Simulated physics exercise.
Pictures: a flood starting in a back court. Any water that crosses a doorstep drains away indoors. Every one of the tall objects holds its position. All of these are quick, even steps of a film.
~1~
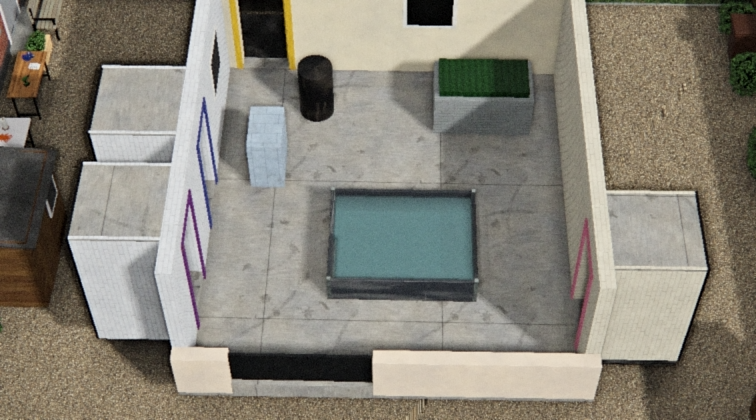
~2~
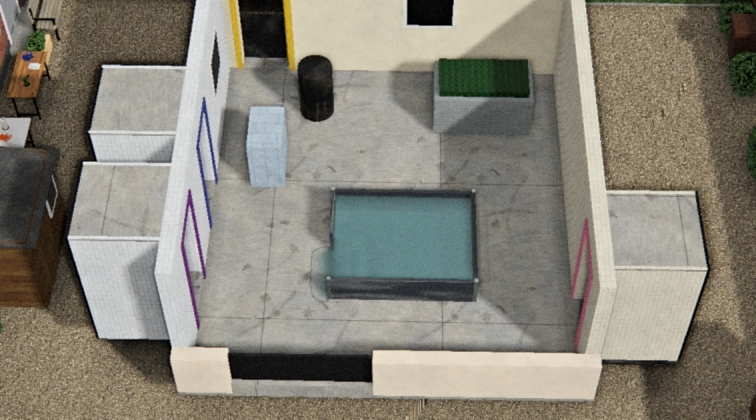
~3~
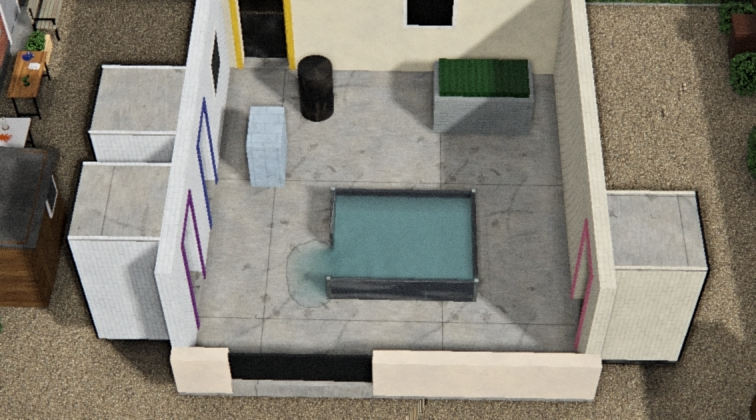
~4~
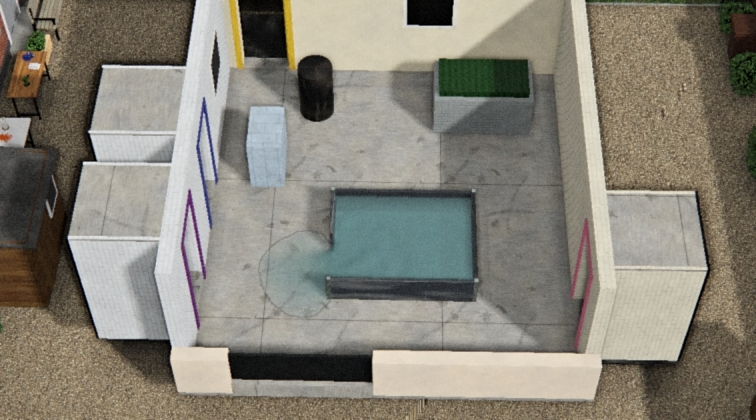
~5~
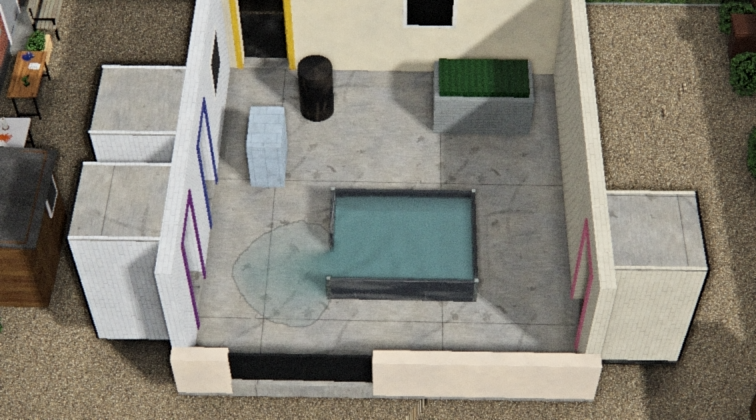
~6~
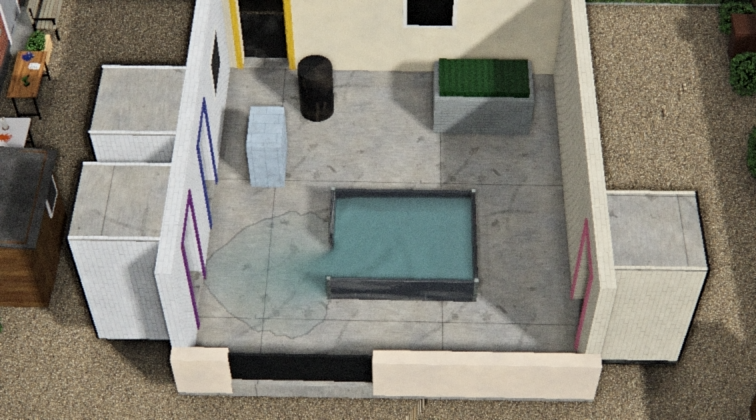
Water poured out of the left side of a dark-edged tank in a walled court and spread leftward across the grey floor in a widening, thinning pool, while everything around it stayed still.
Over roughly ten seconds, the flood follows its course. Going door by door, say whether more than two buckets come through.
Through the blue door, two or fewer; through the yellow door, more than two; through the pink door, more than two; through the purple door, two or fewer.
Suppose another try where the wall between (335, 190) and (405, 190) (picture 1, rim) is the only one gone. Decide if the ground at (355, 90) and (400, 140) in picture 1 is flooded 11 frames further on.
First place drenched, second place drenched.
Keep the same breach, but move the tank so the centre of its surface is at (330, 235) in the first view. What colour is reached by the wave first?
The purple-painted one, I reckon.
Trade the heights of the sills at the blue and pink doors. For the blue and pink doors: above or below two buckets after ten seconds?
The blue door exceeds the limit; the pink door falls short.
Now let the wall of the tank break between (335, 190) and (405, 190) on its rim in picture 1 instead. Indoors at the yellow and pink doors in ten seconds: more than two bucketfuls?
Here the yellow gets too much, and the pink keeps within bounds.
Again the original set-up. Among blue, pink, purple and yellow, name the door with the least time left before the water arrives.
The purple one, before the others.
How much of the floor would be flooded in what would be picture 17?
I reckon 20 per cent or so.
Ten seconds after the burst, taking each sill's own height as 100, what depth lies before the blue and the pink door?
Near 40 per cent and 300 per cent, respectively.
A moment on, water covers 15 % of the floor; the blue door wet at the sill, nothing in, the yellow door not reached, the pink door not reached, the purple door wet at the sill, nothing in.
Next, water covers 20 % of the floor; the blue door wet at the sill, nothing in, the yellow door not reached, the pink door not reached, the purple door wet at the sill, nothing in.
Then, water covers 30 % of the floor; the blue door wet at the sill, nothing in, the yellow door not reached, the pink door not reached, the purple door wet at the sill, nothing in.
Later, water covers 60 % of the floor; the blue door wet at the sill, nothing in, the yellow door over two buckets in, the pink door under two buckets in, the purple door wet at the sill, nothing in.
In the end, water covers 90 % of the floor; the blue door wet at the sill, nothing in, the yellow door far over two buckets in, the pink door far over two buckets in, the purple door wet at the sill, nothing in.
